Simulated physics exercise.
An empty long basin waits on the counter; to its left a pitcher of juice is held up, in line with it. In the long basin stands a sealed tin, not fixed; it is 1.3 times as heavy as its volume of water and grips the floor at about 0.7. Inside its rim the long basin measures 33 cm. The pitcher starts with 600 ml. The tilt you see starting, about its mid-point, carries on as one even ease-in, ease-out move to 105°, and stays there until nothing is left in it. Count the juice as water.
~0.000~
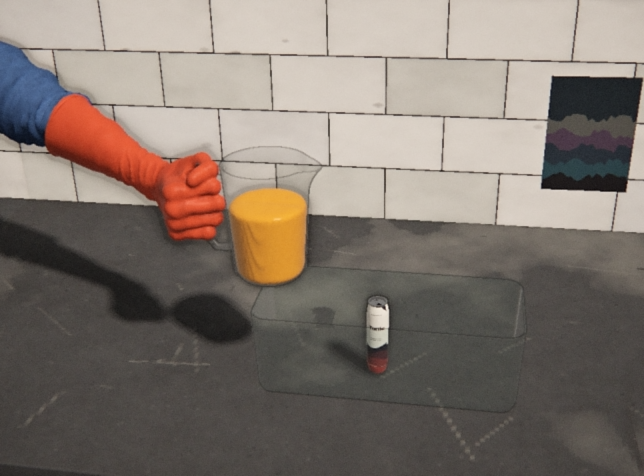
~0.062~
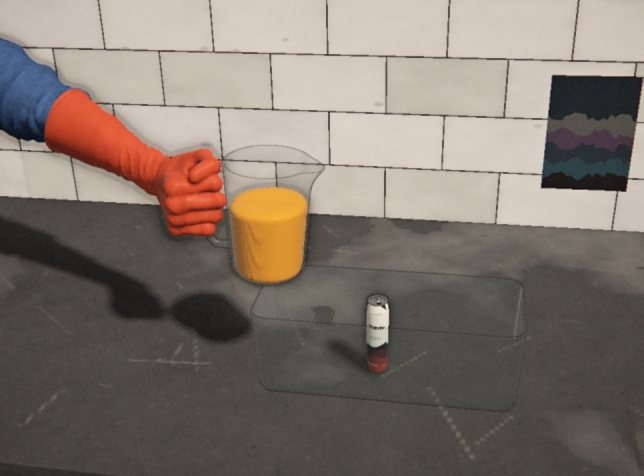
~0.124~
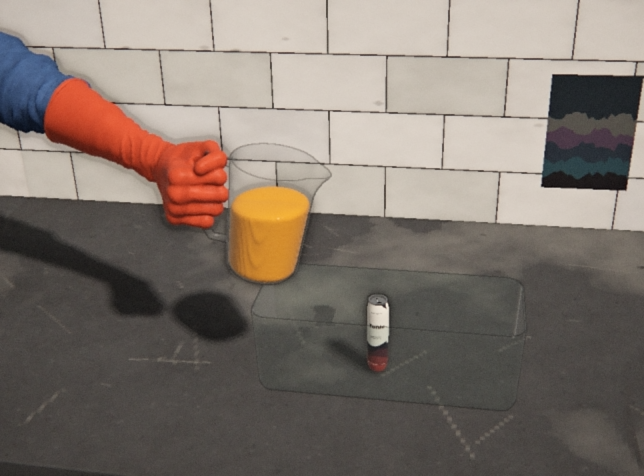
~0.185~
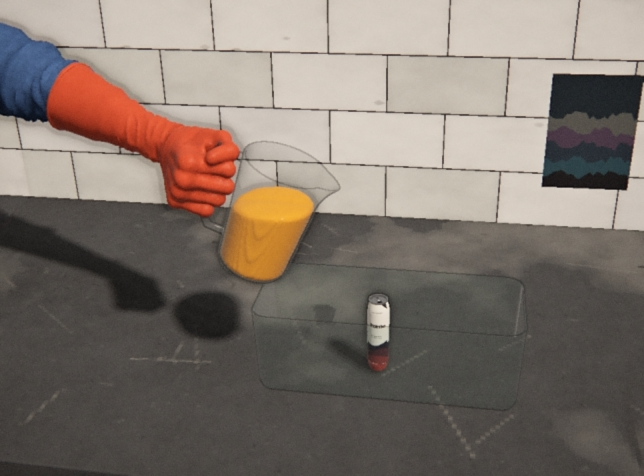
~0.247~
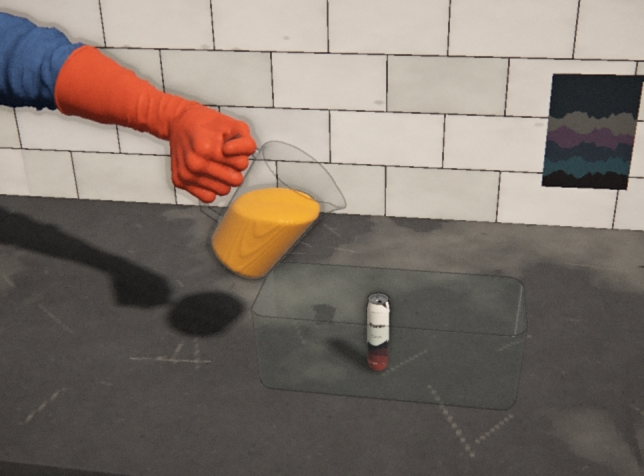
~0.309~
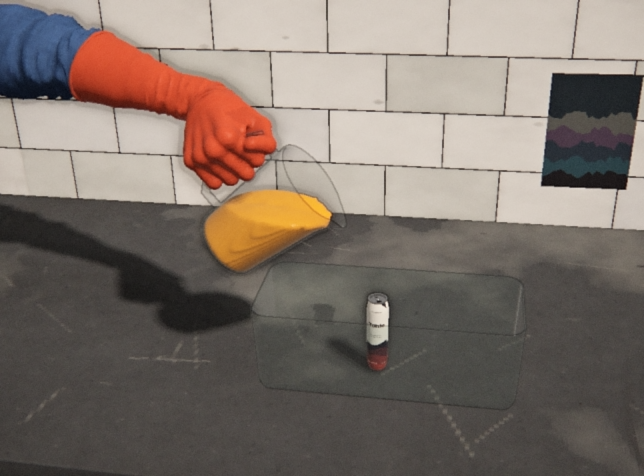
The video shows a red-gloved hand holding a clear pitcher of orange juice above a dark counter, then tilting it steadily rightward toward a clear basin where a small tin stands, the juice shifting to the pitcher's pouring edge.
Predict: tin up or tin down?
It topples.
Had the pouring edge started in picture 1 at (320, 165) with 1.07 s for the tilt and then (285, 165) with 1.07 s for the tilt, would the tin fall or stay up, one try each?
First it goes over; then it keeps standing.
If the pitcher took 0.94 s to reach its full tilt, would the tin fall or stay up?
The tin falls.
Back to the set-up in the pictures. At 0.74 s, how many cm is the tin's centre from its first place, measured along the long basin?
Some 4 cm.
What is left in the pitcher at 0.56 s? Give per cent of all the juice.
Near 64 in a hundred.
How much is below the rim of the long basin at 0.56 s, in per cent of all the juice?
Some 20 per cent.
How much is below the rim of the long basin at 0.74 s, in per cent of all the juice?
Near 72 in a hundred.
After 0.56 s the tilt is 101° and 65 per cent is still to pour; the tin stands where it began.
After 0.74 s the tilt is 105° and 19 per cent is still to pour; the tin leans 22°.
After 0.93 s the tilt is 105° and 3 per cent is still to pour; the tin lies on its side.
After 1.13 s the tilt is 105° and 0 per cent is still to pour; the tin lies on its side.
In the end the tin lies on its side.
